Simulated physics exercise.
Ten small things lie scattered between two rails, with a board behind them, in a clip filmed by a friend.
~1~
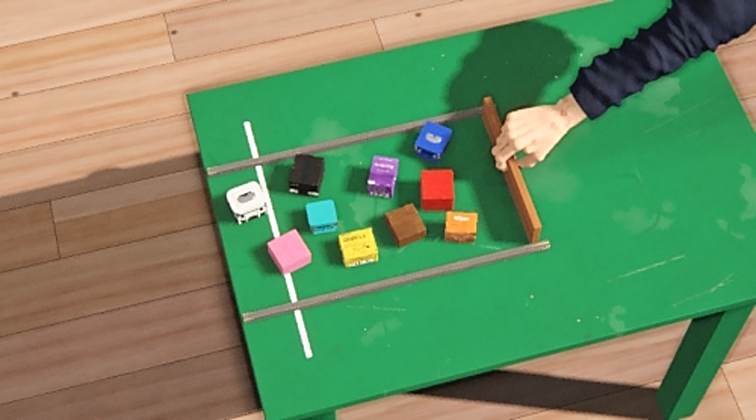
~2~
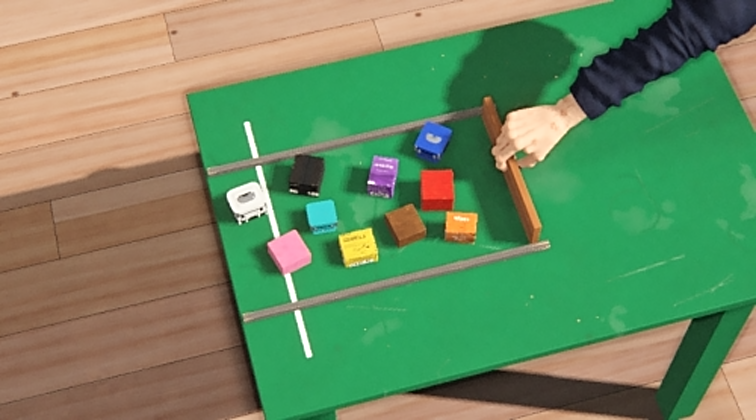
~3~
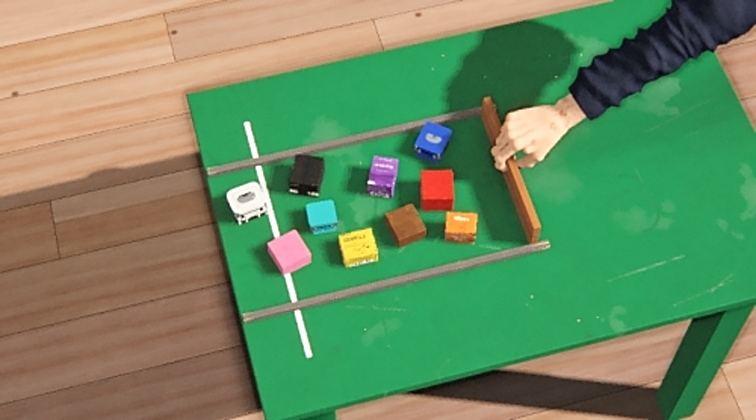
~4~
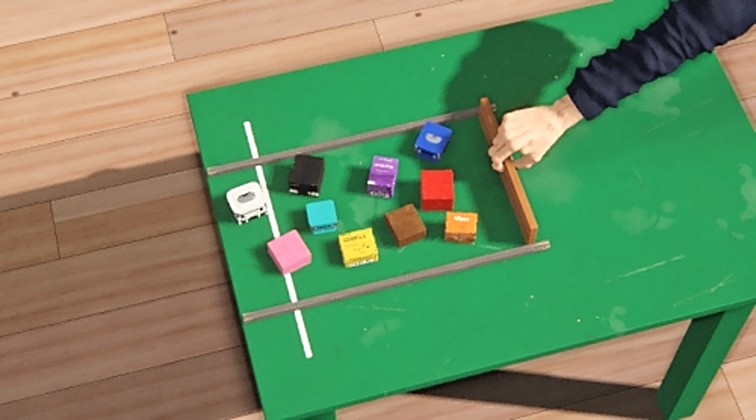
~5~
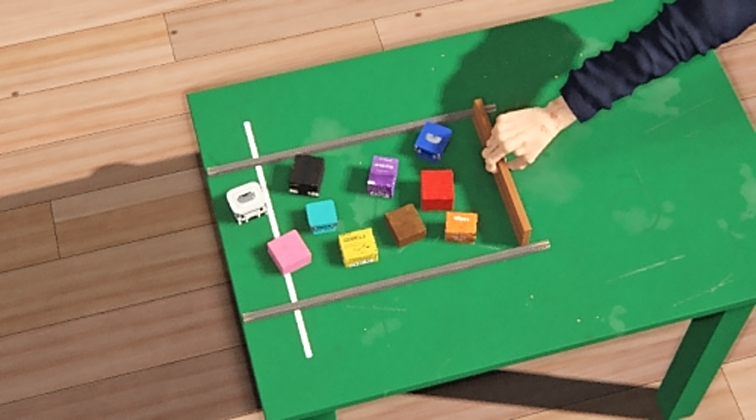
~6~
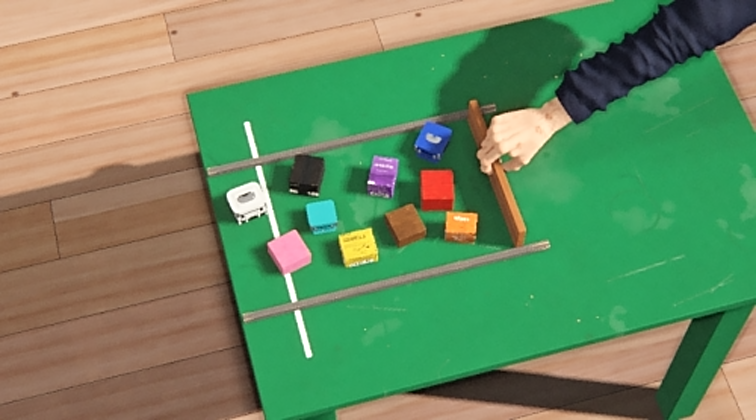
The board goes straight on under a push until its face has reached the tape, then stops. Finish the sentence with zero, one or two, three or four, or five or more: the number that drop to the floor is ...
The number that drop to the floor is three or four.
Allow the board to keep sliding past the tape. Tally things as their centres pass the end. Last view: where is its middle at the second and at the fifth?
The middle sits near (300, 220) at the first moment and near (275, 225) at the second.
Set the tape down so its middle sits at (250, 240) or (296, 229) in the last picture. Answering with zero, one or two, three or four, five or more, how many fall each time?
So for the first place I'd say at least five, and for the second one to two.
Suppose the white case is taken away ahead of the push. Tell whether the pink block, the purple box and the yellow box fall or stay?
The pink block drops off, the purple box stays on, the yellow box falls.
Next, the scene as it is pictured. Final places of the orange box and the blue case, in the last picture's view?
Okay, so first (274, 278), and next (244, 187).
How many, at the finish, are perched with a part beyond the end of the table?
My count gives 4.
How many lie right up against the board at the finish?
3 in contact.
A little later, none off yet; white case at rest near (247, 203); pink block at rest near (289, 253); black box at rest near (307, 176).
When it is over, the number that fall off is three or four; down, yellow box, pink block and white case.
